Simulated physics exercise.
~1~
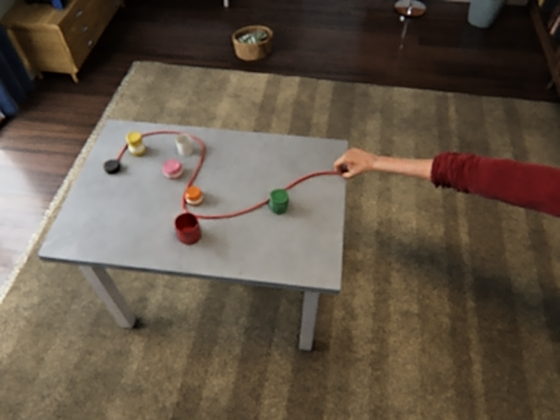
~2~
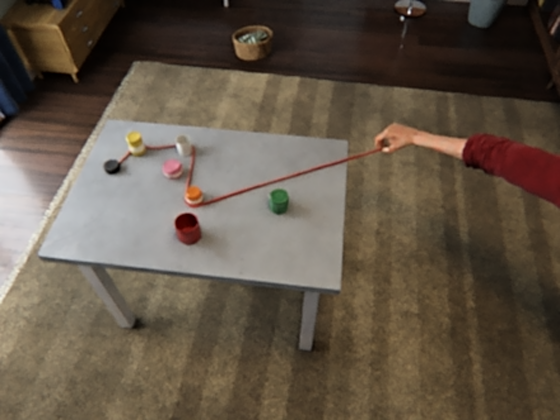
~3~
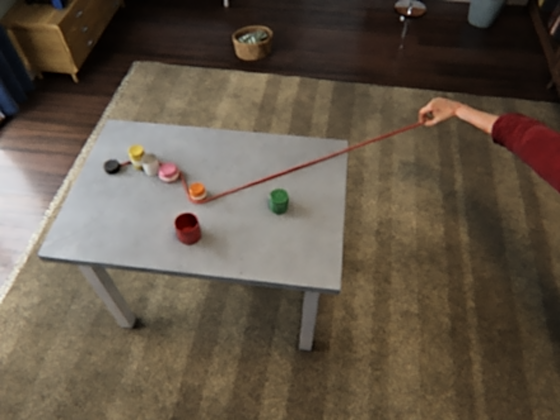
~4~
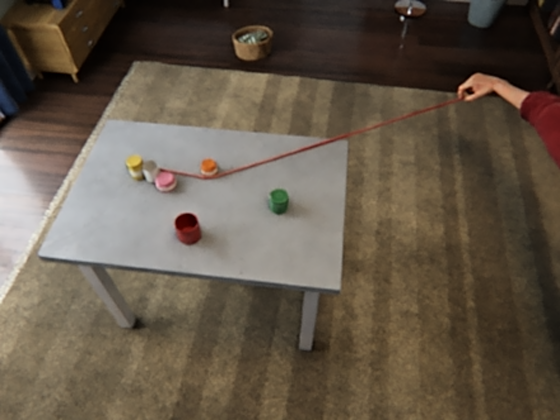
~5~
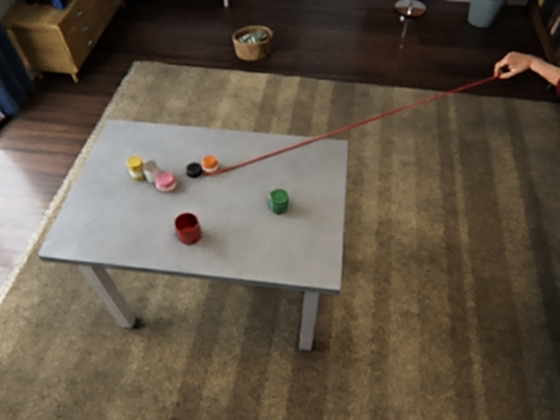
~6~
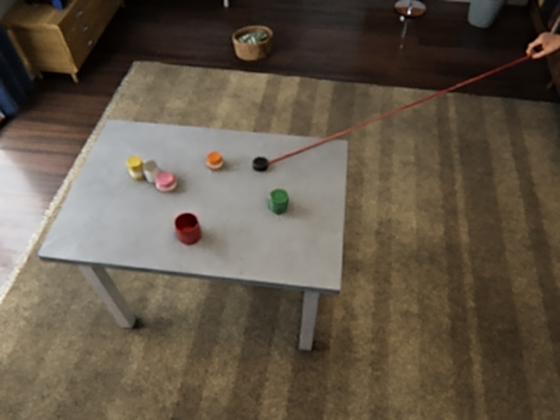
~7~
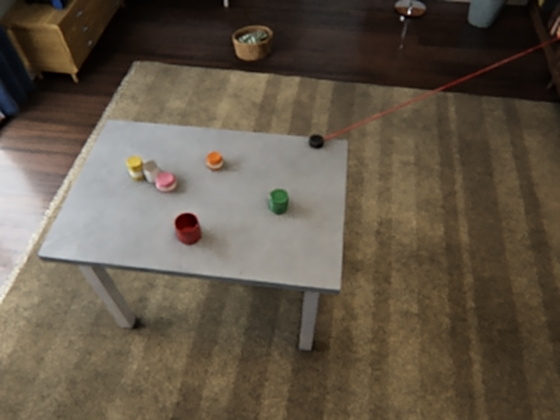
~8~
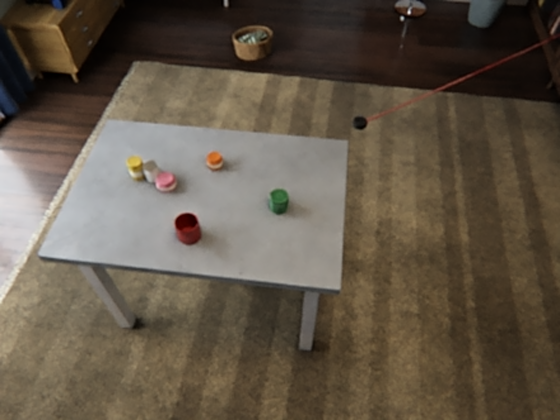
A hand pulls a red cable rightward from a gray table, straightening it and shifting the white, yellow, pink and orange containers while the red and green ones stay put. The attached black disc slides past them and off the right edge, leaving it hanging from the taut cable.
